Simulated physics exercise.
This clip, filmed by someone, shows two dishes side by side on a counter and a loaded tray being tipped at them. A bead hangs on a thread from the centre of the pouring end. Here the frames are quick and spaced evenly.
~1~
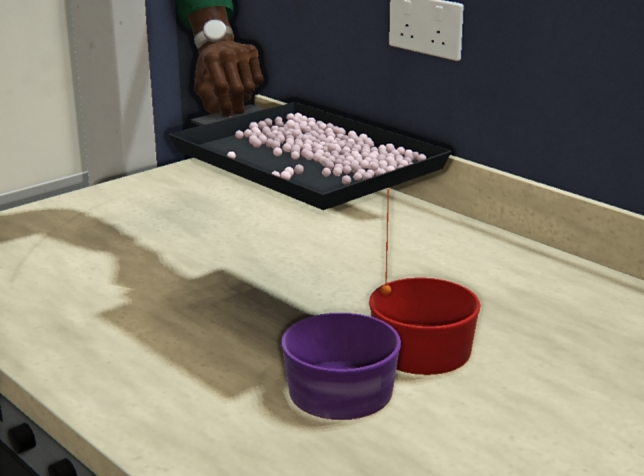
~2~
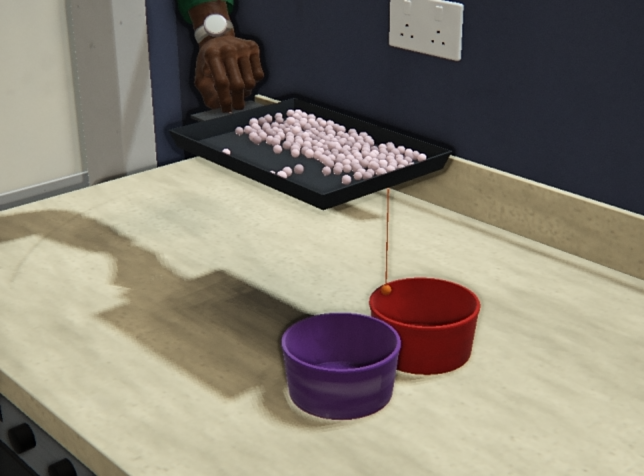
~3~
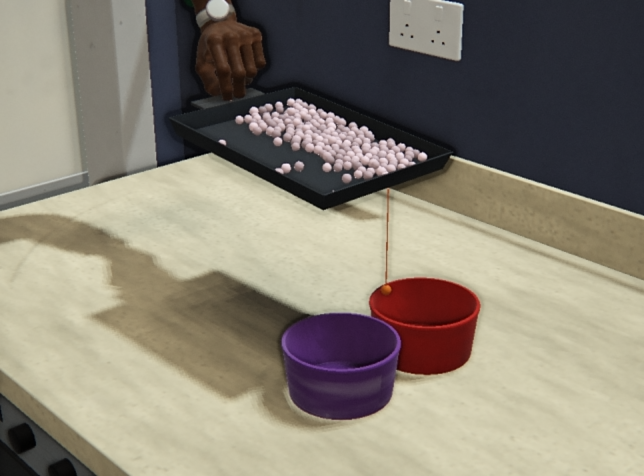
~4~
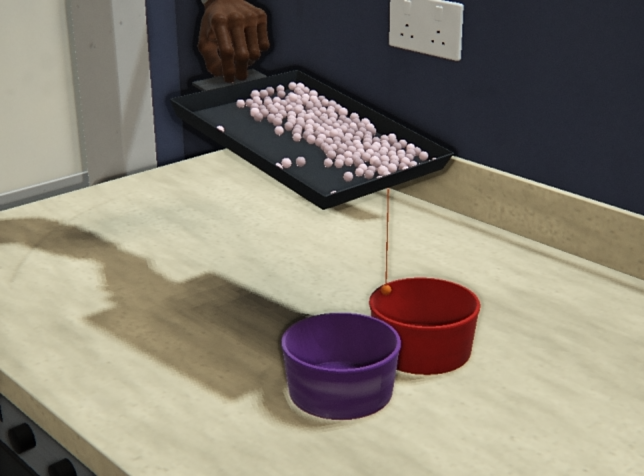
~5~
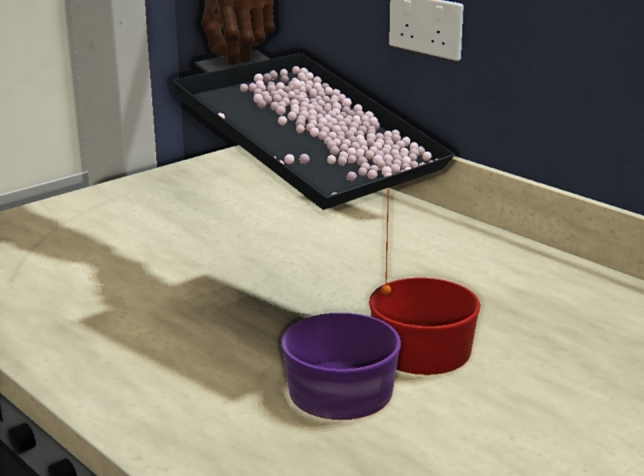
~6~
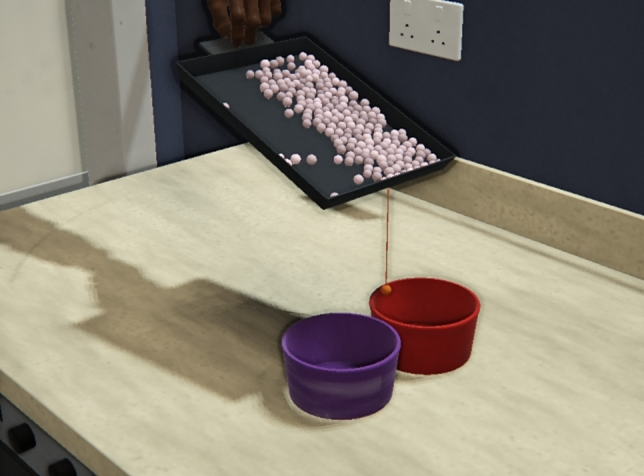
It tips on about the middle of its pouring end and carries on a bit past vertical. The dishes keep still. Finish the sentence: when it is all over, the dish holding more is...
The right one.
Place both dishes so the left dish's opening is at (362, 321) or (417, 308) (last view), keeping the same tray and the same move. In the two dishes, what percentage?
About 50 % and 60 %.
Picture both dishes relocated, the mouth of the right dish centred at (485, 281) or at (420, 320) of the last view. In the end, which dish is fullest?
The dish to the left, then the dish to the right.
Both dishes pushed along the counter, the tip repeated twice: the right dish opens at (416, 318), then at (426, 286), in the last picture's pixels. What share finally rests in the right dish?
Trial 1 near 60 percent, trial 2 near 20 percent.
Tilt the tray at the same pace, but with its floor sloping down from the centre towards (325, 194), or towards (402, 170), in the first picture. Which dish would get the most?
For the first heading it's the dish at left, and for the second it's the dish at right.
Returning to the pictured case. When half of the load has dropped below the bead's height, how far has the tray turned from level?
Roughly 90 degrees at that moment.
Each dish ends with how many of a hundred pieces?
The left dish holds 20 % and the right dish holds 50 %.
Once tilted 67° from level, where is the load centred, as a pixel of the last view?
In the last view the centre sits at roughly (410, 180).
Shortly afterwards, tray tipped steeply; near two thirds on the tray; only a few in the left dish; a little in the right dish; only a few outside both; near a quarter in the air.
Next, tray tipped past a quarter turn; near a quarter in the left dish; near half in the right dish; near a quarter outside both; a little in the air.
Some moments later, tray tipped past a quarter turn; near a quarter in the left dish; near half in the right dish; near a quarter outside both.
In the end, tray tipped past a quarter turn; near a quarter in the left dish; near half in the right dish; near a quarter outside both.
